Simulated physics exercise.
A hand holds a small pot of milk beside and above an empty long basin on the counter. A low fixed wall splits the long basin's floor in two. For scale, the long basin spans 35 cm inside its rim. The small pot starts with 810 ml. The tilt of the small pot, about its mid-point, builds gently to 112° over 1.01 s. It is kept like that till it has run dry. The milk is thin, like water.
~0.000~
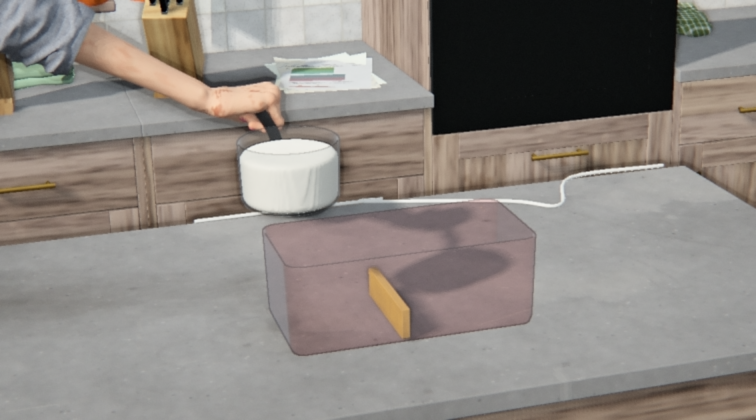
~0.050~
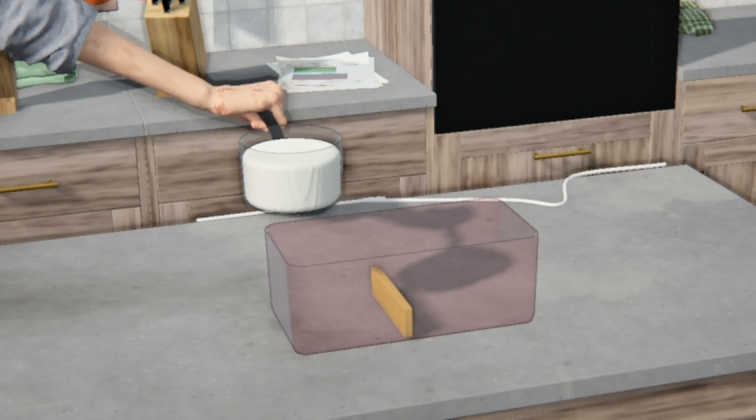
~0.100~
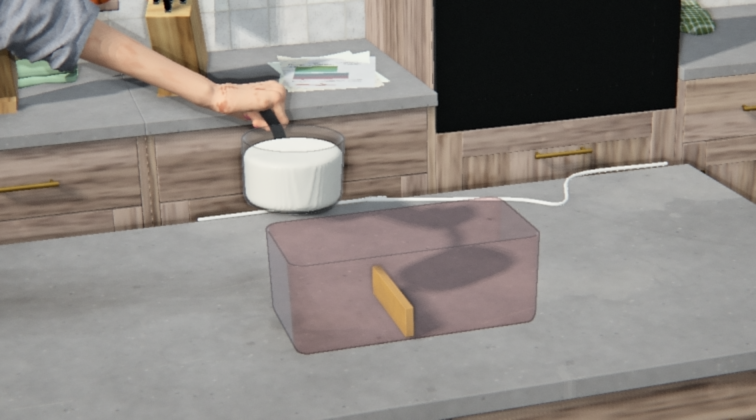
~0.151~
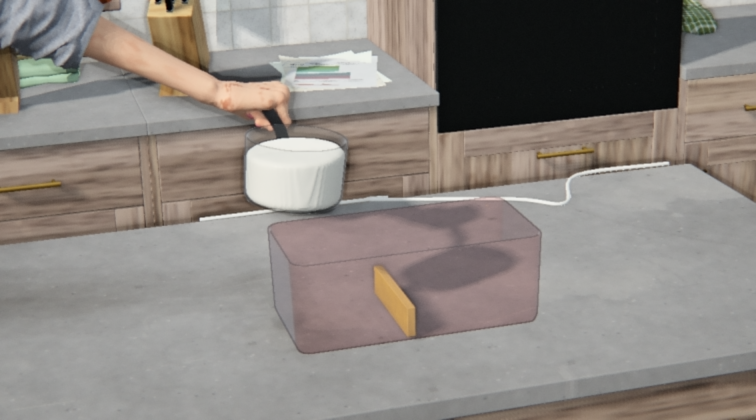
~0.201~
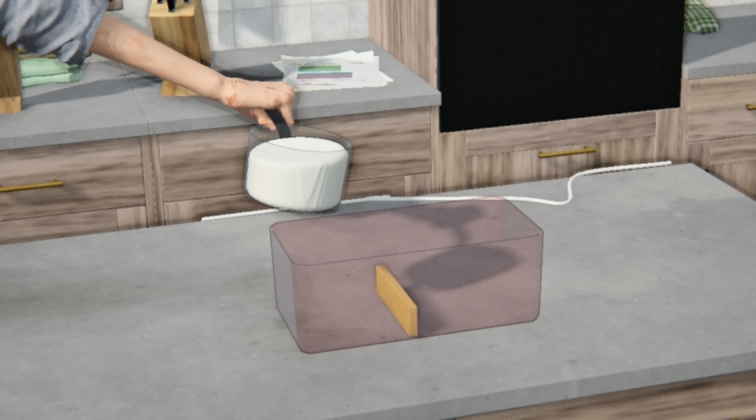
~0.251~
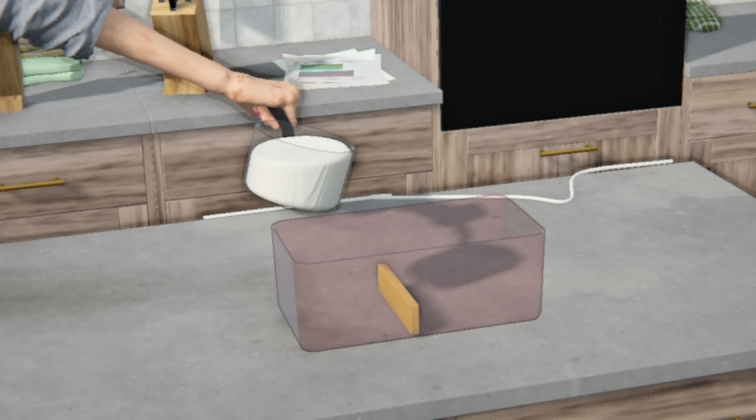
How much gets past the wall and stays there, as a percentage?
The far part has some 47 per cent.
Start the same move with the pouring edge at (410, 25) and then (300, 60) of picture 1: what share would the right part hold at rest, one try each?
First 85, then 25 per cent.
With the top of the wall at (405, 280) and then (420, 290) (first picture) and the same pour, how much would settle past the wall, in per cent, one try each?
First 10, then 10 per cent.
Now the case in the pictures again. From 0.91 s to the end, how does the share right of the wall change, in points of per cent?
It goes up by about 1.
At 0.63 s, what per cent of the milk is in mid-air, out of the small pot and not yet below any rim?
Some 26 per cent.
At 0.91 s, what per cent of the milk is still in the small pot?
Some 9 per cent.
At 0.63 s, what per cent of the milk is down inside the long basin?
Some 16 per cent.
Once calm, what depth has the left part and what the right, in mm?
Left about 18 mm, right about 14 mm.
By 0.63 s the tilt is 77° and 57 per cent is still to pour, 6 is left of the wall and 11 right of it.
By 0.91 s the tilt is 109° and 9 per cent is still to pour, 39 is left of the wall and 46 right of it.
By 1.20 s the tilt is 112° and 0 per cent is still to pour, 52 is left of the wall and 47 right of it.
By 1.51 s the tilt is 112° and 0 per cent is still to pour, 52 is left of the wall and 47 right of it.
At rest 52 per cent lies left of the wall, 47 right of it and 1 outside.
